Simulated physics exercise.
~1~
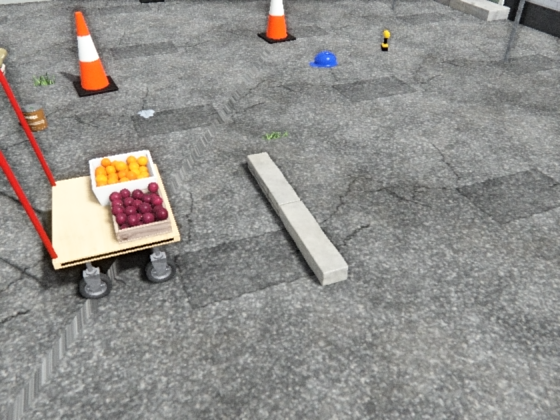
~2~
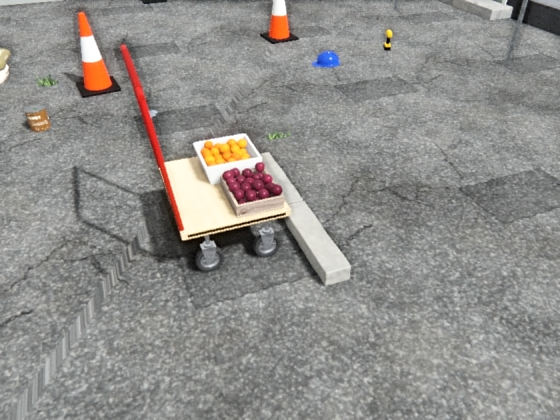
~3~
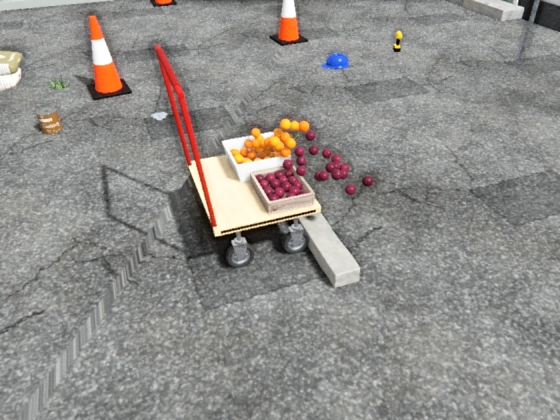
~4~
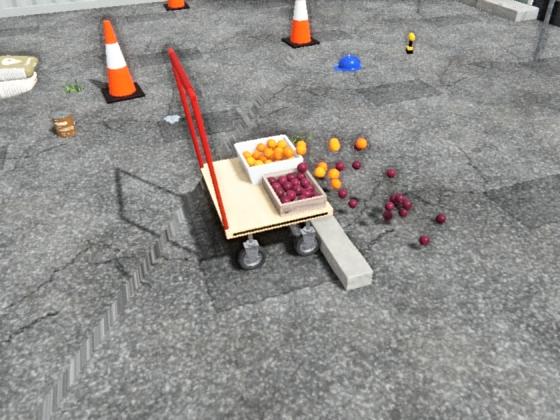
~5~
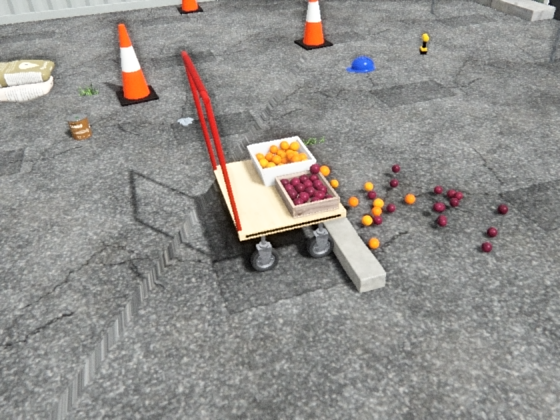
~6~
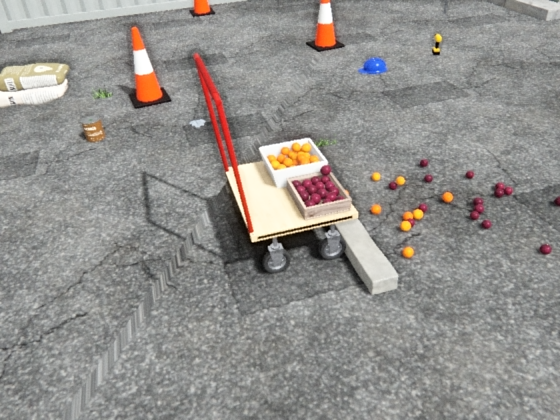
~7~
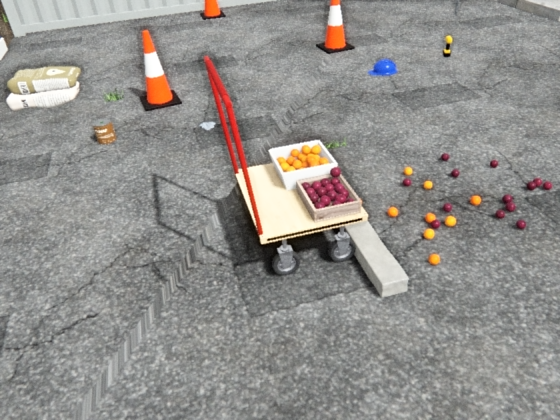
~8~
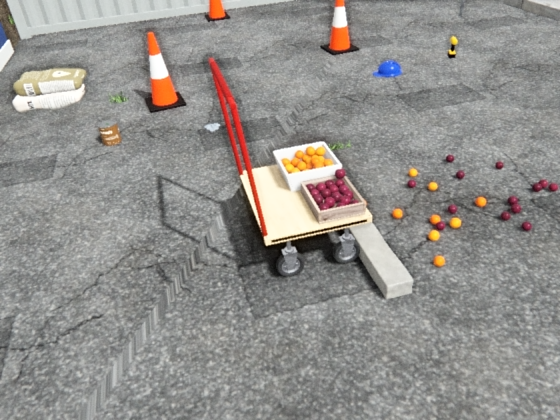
A flatbed trolley carrying a white box of oranges and a wooden box of red onions rolled right and stopped short against a beam, flinging some of both loads forward across the ground, while the trolley stayed upright and plenty remained in each box.
